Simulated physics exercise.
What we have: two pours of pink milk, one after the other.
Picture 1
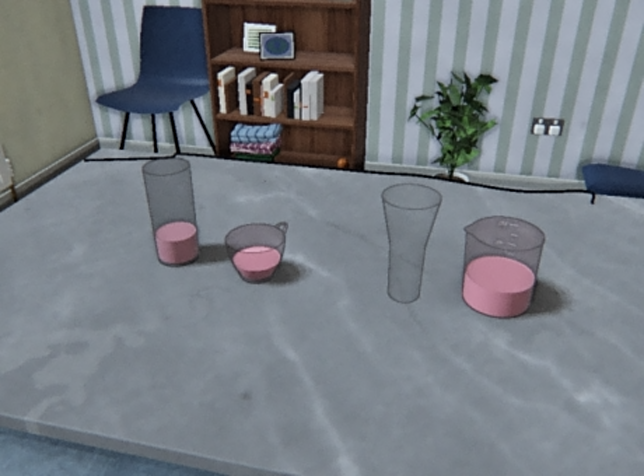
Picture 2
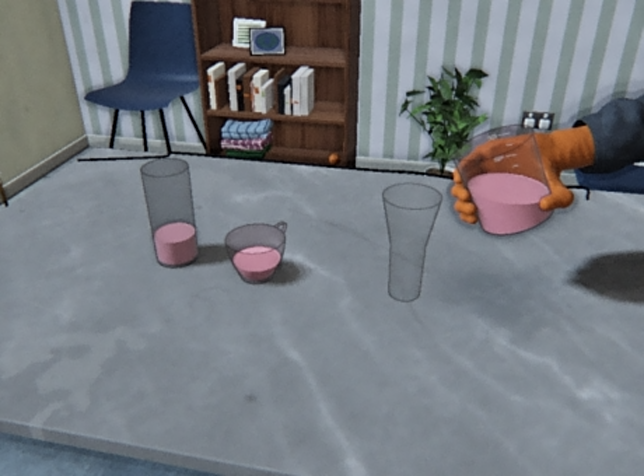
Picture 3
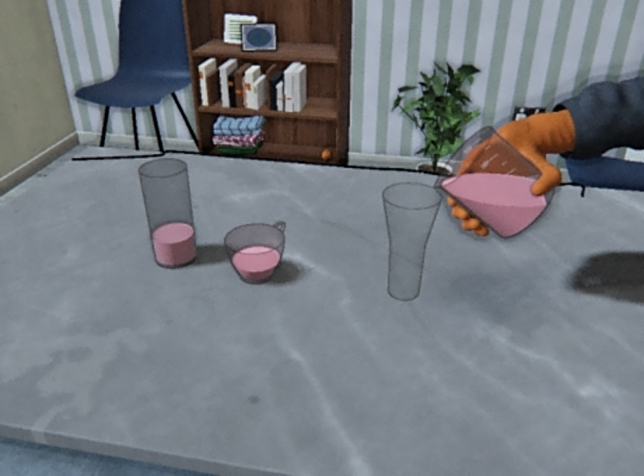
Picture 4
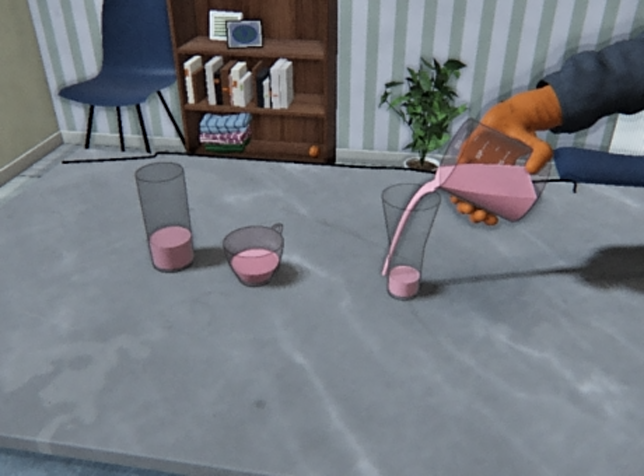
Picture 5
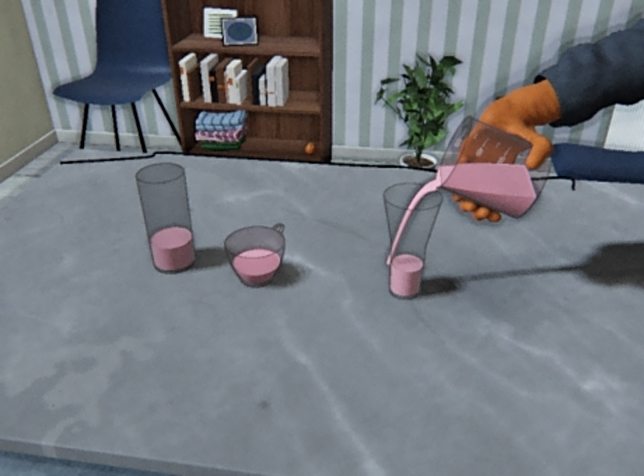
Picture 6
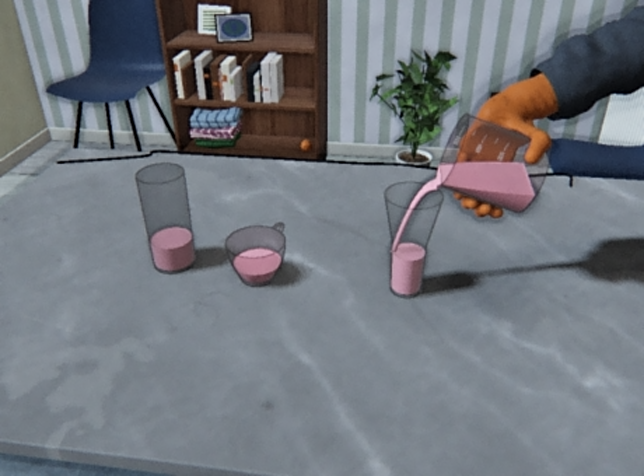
An orange-gloved hand lifted the beaker of pink milk from the right side of the gray table, tilted it to the left, and poured a thin stream into the empty vase, which gradually began filling.
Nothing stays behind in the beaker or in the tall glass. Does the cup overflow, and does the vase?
Left, the cup holds everything; right, the vase holds everything.
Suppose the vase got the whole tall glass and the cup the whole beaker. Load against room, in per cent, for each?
Roughly 30 per cent, then 130 per cent.
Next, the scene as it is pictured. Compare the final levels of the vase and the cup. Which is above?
The right one.
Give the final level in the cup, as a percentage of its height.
I make it 75 per cent.
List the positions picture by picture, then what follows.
The first frame shows before the pour; beaker (502, 266) about a third full; tall glass (172, 211) about a quarter full; vase (408, 245) empty; cup (257, 254) about a third full.
In the second frame, the beaker is on its way; beaker (505, 179) tipped 25° with all of its load; vase (408, 244) empty.
The third frame shows the pink milk nears the lip; beaker (494, 183) tipped 50° with all of its load; vase (408, 243) empty.
The fourth frame shows pouring; beaker (490, 170) tipped 65° with nearly all of its load; vase nearly empty, surface at (405, 275).
The fifth frame shows pouring; beaker (490, 167) tipped 70° with about three quarters of its load; cup (256, 258) about a third full.
The sixth frame shows pouring; beaker (491, 164) tipped 70° with about two thirds of its load; tall glass about a quarter full, surface at (171, 239); vase about a third full, surface at (409, 252); cup about a third full, surface at (257, 262).
A moment on, the vase is about two thirds full.
Further on, the vase is nearly full.
When it is over, the cup is about three quarters full; the vase is nearly full.
